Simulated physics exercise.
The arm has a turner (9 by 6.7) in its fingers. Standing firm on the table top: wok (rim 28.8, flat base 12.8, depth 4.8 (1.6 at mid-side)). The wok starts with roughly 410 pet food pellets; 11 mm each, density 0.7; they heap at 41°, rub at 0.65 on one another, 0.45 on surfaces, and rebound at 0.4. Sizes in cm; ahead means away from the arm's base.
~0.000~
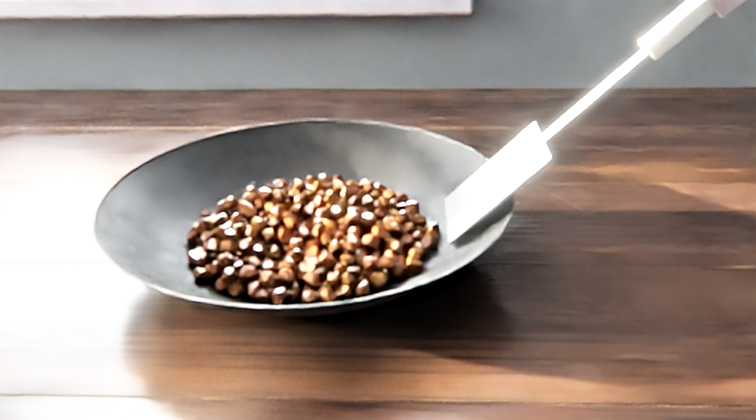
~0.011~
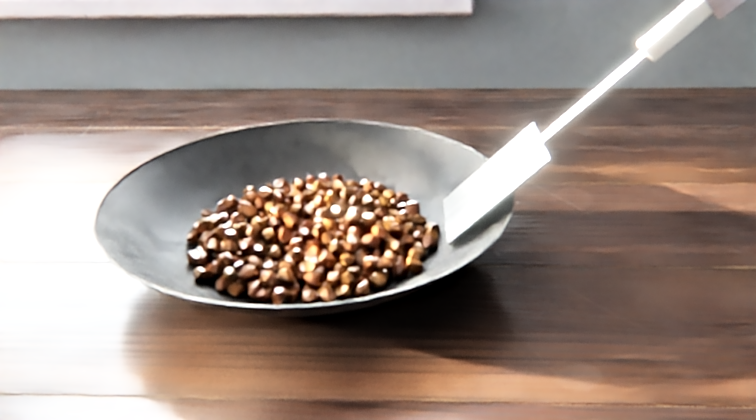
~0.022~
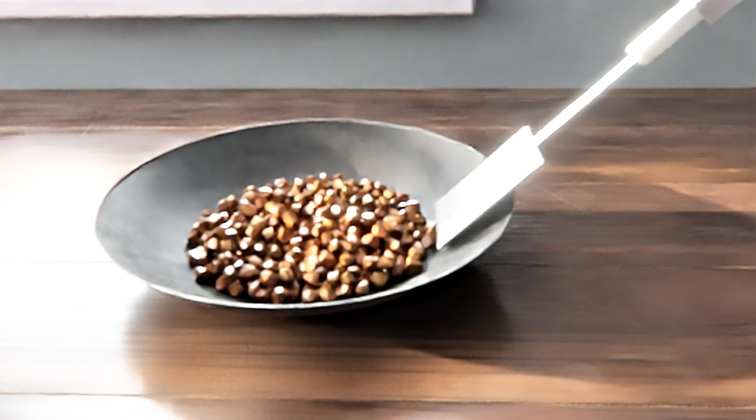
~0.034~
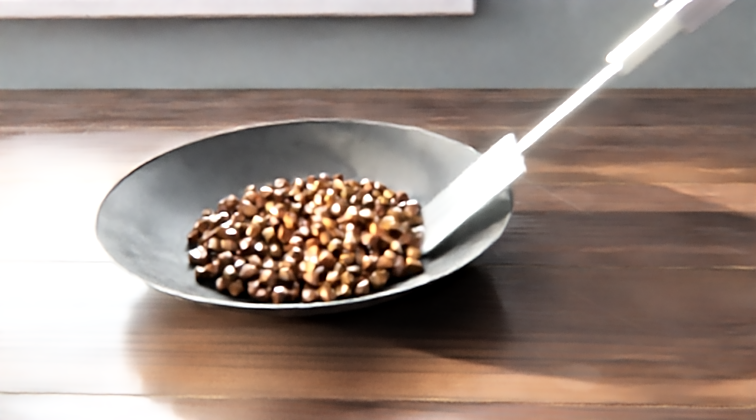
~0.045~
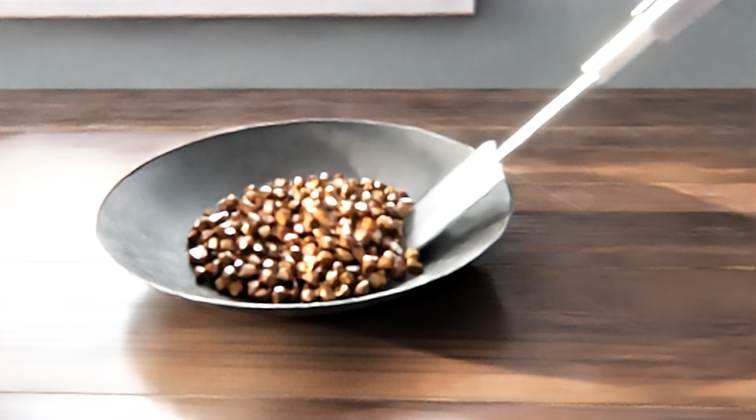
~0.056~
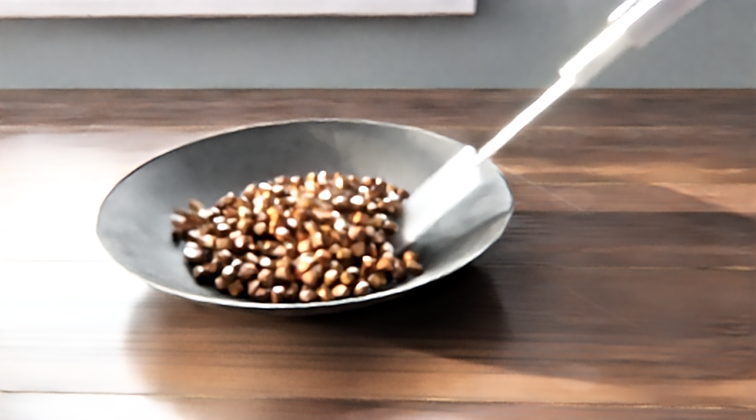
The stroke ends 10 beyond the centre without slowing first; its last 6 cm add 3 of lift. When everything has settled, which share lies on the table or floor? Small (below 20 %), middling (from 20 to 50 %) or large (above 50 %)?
A middling share, from 20 to 50 %, ends on the table or floor.
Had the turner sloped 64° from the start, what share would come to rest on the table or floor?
In that case some 40 per cent.
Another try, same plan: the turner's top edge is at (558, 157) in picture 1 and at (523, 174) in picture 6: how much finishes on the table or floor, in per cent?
About 30 per cent.
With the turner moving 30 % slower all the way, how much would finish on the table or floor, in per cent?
In that case some 30 per cent.
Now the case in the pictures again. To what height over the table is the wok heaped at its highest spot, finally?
About 5.0 cm.
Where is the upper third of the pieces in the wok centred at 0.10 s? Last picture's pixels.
Around (274, 205).
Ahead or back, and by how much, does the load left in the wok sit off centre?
About 3.5 cm ahead.
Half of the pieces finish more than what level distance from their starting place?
Roughly 8 cm.
After 0.10 s, sloping 45°, highest piece 8 above the table; 406 in the wok, 1 on the blade or in flight.
After 0.13 s, sloping 45°, highest piece 9 above the table; 400 in the wok, 7 on the blade or in flight.
After 0.35 s, sloping 45°, highest piece 16 above the table; 258 in the wok, 89 on the table or floor, 60 on the blade or in flight.
After 1.40 s, sloping 45°, highest piece 6 above the table; 258 in the wok, 149 on the table or floor.
At rest, 258 in the wok, 149 on the table or floor. That is 37 % on the table or floor.
